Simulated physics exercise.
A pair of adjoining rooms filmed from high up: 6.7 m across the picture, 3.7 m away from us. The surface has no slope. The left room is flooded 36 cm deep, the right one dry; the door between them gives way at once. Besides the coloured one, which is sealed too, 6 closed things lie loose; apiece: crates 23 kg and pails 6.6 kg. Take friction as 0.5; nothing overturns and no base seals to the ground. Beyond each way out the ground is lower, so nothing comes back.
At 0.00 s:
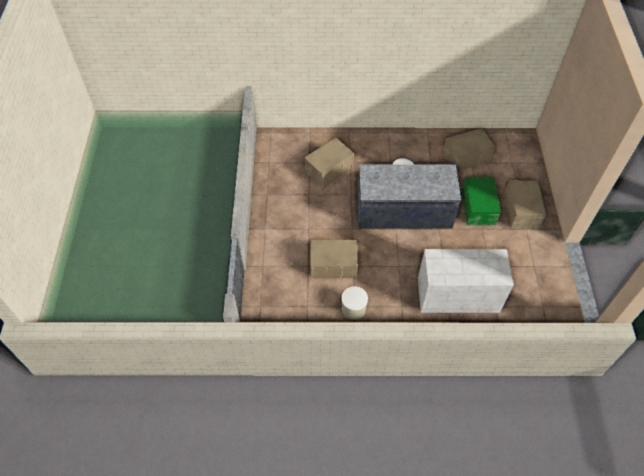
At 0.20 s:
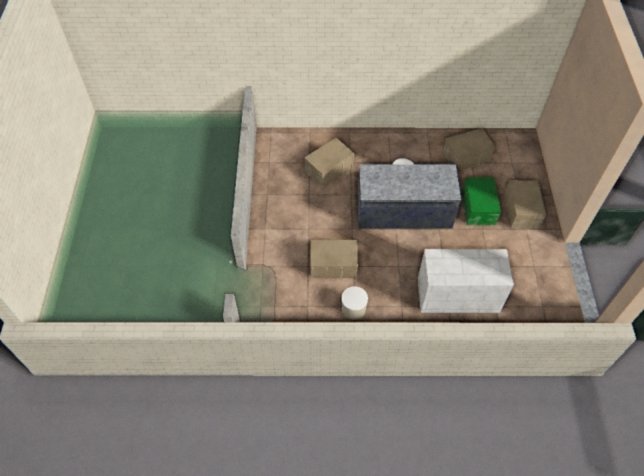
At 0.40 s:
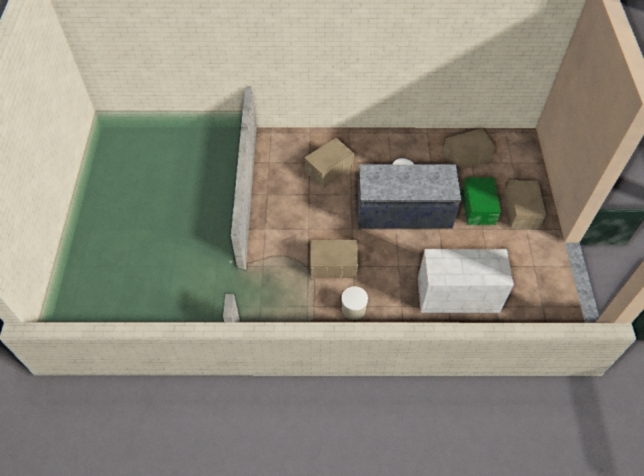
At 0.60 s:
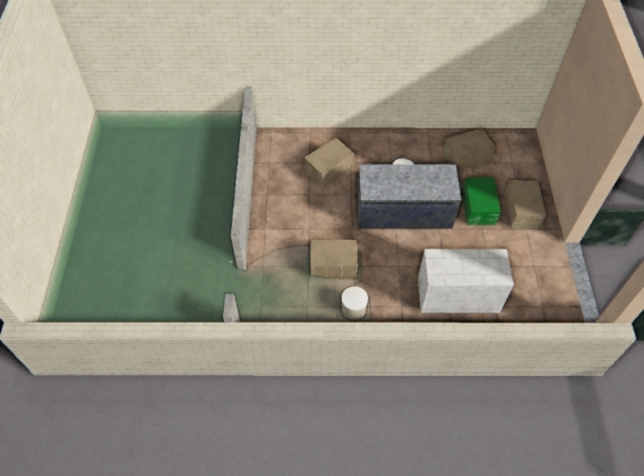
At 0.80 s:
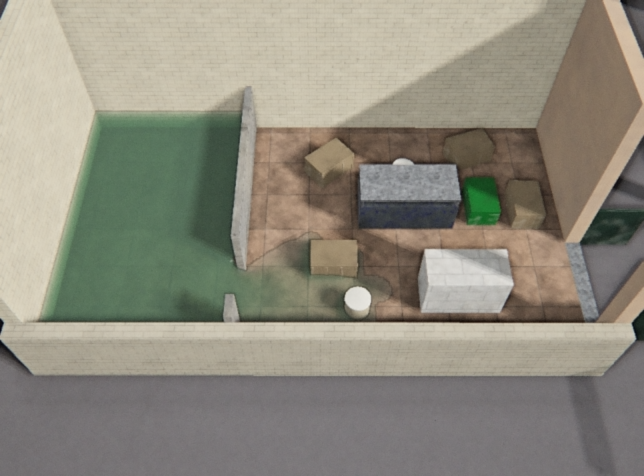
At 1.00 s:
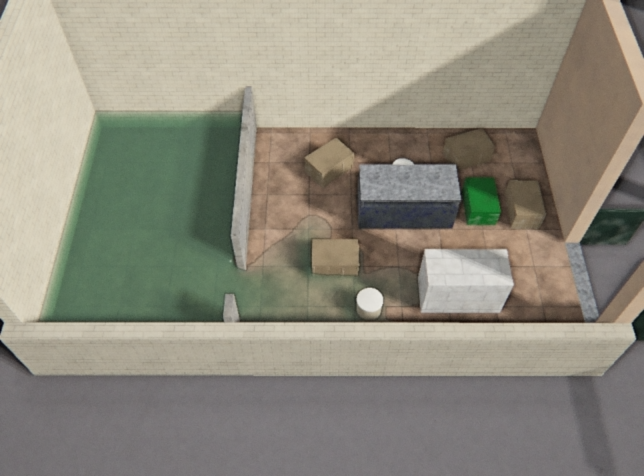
Green water fills the left of two adjoining rooms with pale brick walls, seen from high above by a camera that stays still. On the tiled floor at right sit a dark blue-grey block, a white block, a bright green crate, several brown boxes and a small white pail near the front wall. The doorway in the dividing wall opens, water spreads thinly across the tiles around the nearest box, and the pail slides slightly right.
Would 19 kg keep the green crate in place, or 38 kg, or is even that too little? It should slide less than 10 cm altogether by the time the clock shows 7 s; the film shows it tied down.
Verdict: The smaller load will do.
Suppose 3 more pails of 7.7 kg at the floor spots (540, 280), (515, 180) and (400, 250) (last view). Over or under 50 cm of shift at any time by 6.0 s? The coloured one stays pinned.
In turn: Short of it, under, past it.
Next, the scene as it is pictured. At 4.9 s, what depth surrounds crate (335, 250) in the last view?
Roughly 12 cm.
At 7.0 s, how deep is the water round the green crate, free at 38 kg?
About 4 cm.
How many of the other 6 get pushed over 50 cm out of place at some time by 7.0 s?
That makes 2.
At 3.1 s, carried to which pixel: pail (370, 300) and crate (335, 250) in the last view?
Near (585, 306) and (377, 234).
After 1.4 s the green crate would be 0 cm from its start with 19 kg and 0 cm from its start with 38 kg; 0 cm of water round it then.
After 3.1 s the green crate would be 0 cm from its start with 19 kg and 0 cm from its start with 38 kg; 2 cm of water round it then.
After 4.9 s the green crate would be 0 cm from its start with 19 kg and 0 cm from its start with 38 kg; 3 cm of water round it then.
After 7.0 s the green crate would be 0 cm from its start with 19 kg and 0 cm from its start with 38 kg; 4 cm of water round it then.
